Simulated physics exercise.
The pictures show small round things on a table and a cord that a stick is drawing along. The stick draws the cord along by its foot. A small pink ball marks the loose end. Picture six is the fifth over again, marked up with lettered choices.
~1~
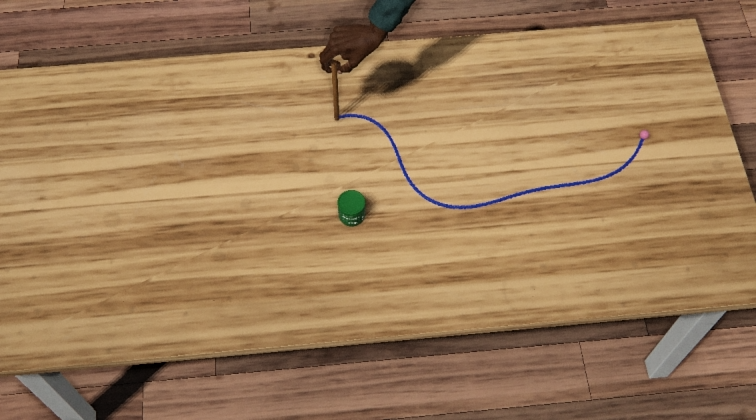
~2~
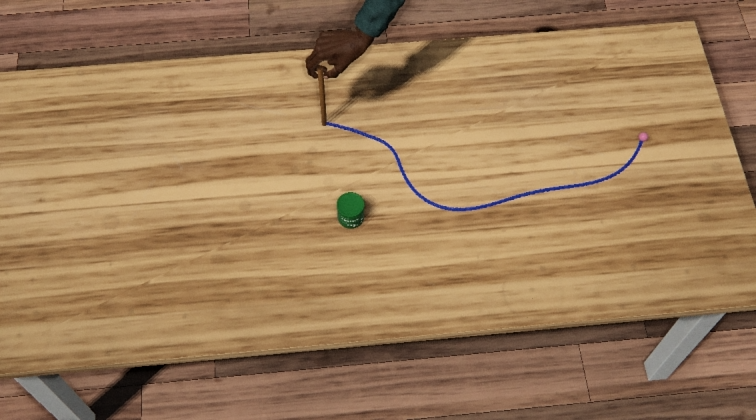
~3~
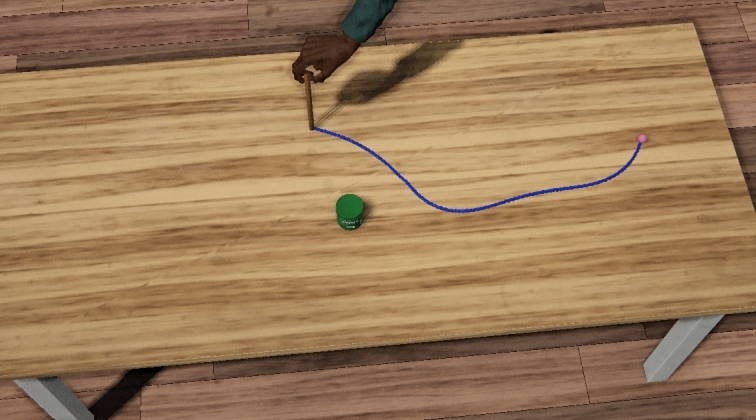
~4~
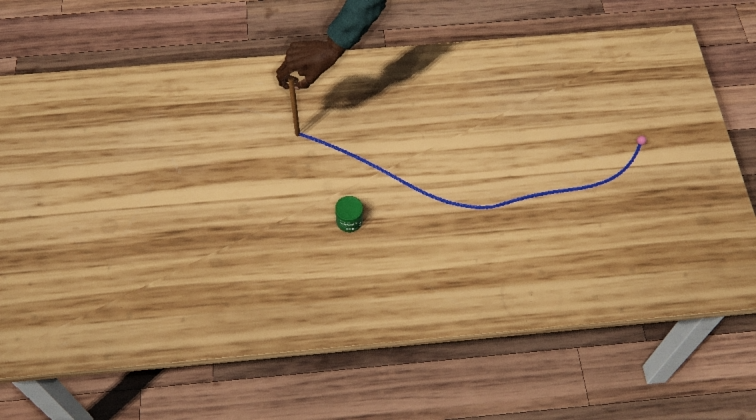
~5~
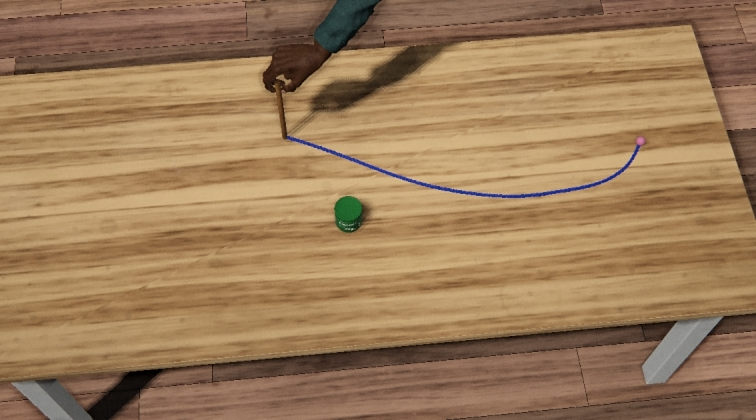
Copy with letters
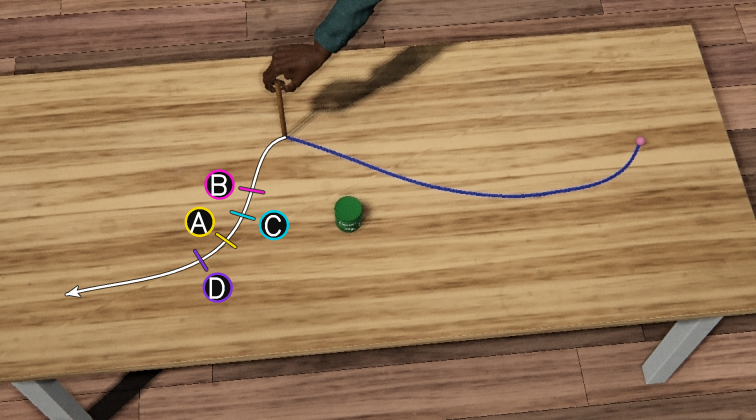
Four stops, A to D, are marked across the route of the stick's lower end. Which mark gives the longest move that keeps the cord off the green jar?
No farther than A.
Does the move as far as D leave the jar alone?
No.
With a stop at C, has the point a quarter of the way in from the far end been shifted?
By then, yes.
On the marked copy, A at (226, 241); B at (252, 190); C at (243, 215); D at (201, 260); the route from (285, 137) via (217, 250) to (67, 294).
Taking A. A third of the way, foot of the stick (258, 169), middle of the cord (459, 184), free end (637, 148).
Two thirds of the way, foot of the stick (246, 208), middle of the cord (447, 181), free end (632, 154).
When it is over, foot of the stick (226, 241), middle of the cord (425, 187), free end (616, 162); nothing has been touched.
As for the rest, B is safe but short; C is safe but short; D brings the cord against the jar.
